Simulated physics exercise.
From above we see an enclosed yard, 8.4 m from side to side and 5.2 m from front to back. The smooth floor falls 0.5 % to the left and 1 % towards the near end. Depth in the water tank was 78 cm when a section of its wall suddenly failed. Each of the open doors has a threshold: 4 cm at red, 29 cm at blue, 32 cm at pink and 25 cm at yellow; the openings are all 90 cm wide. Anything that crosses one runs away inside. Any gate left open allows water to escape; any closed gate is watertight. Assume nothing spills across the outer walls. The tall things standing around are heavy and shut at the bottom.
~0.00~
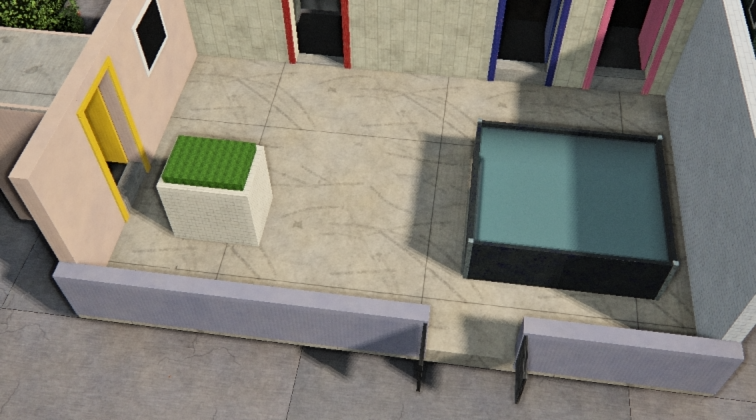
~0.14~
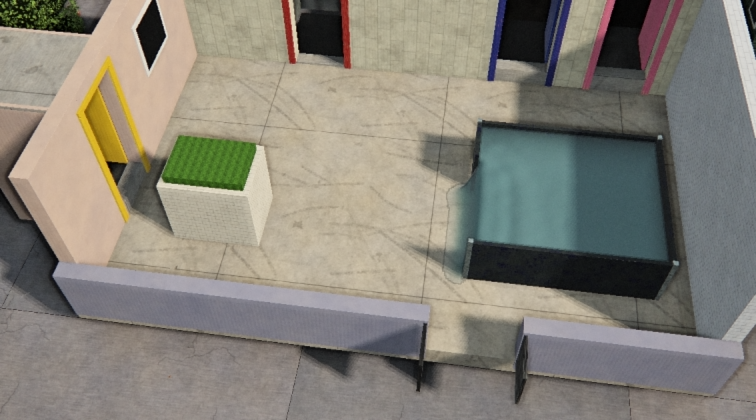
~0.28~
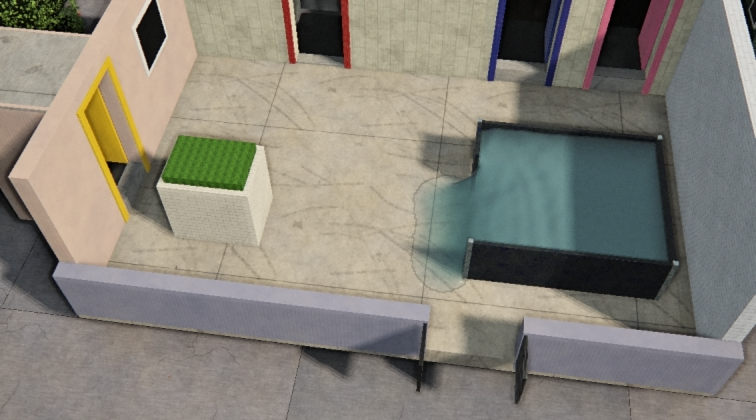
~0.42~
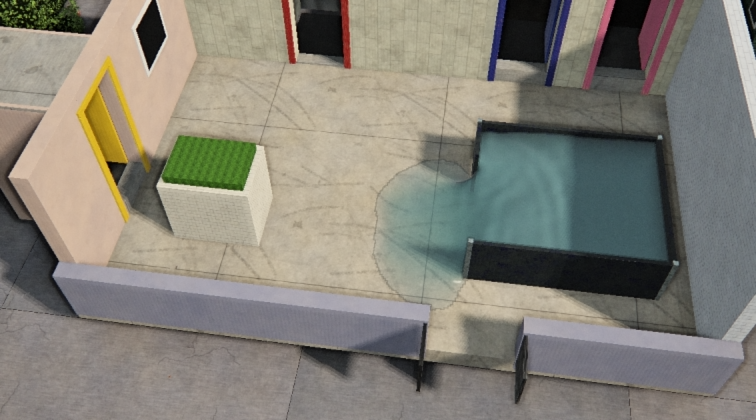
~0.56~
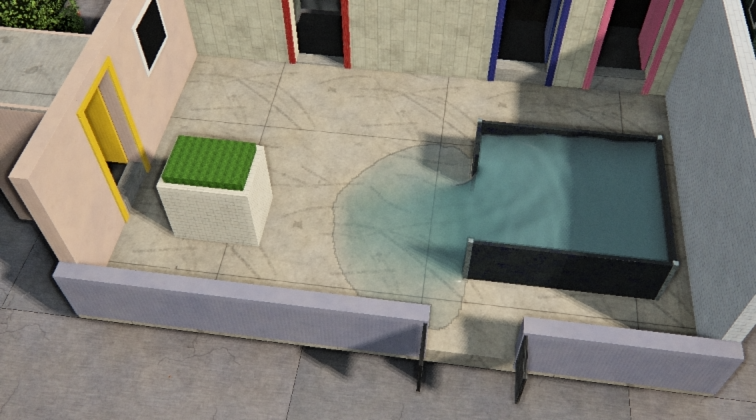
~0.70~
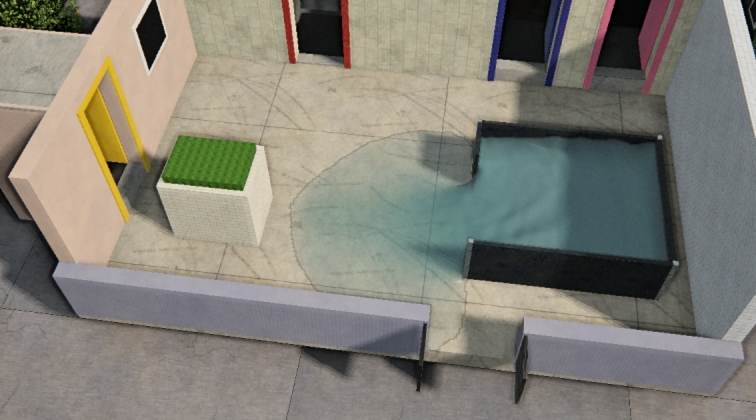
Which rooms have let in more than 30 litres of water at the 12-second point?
Result: Red door: Past the set amount. Blue door: Under the set amount. Pink door: Under the set amount. Yellow door: Under the set amount.
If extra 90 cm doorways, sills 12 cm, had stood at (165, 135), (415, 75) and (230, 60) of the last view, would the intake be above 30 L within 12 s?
In that order: Beyond it, short of it, beyond it.
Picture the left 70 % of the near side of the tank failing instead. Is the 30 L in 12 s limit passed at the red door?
Then red does not exceed it.
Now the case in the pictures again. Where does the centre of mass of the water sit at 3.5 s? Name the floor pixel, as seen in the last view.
(354, 207).
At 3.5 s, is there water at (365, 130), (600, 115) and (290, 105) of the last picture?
Going in order, covered, then clear, then covered.
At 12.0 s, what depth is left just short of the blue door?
I'd put it at around 14.0 cm deep.
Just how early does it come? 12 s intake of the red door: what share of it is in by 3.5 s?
Estimate: Around 0 per cent.
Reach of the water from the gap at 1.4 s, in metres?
About 5.2 m out.
After 1.4 s water covers 40 % of the floor and is deepest (42 cm) near (266, 229); red door not reached, blue door not reached, pink door not reached, yellow door not reached.
After 2.2 s water covers 55 % of the floor and is deepest (52 cm) near (96, 293); red door not reached, blue door not reached, pink door not reached, yellow door 5 cm at the sill, 0 L in.
After 3.5 s water covers 60 % of the floor and is deepest (44 cm) near (121, 264); red door 3 cm at the sill, 0 L in, blue door not reached, pink door not reached, yellow door 20 cm at the sill, 3 L in.
After 7.0 s water covers 90 % of the floor and is deepest (24 cm) near (141, 187); red door 11 cm at the sill, 174 L in, blue door 6 cm at the sill, 0 L in, pink door 3 cm at the sill, 0 L in, yellow door 17 cm at the sill, 4 L in.
After 12.0 s water covers 100 % of the floor and is deepest (19 cm) near (689, 364); red door 10 cm at the sill, 290 L in, blue door 14 cm at the sill, 0 L in, pink door 13 cm at the sill, 0 L in, yellow door 12 cm at the sill, 4 L in.
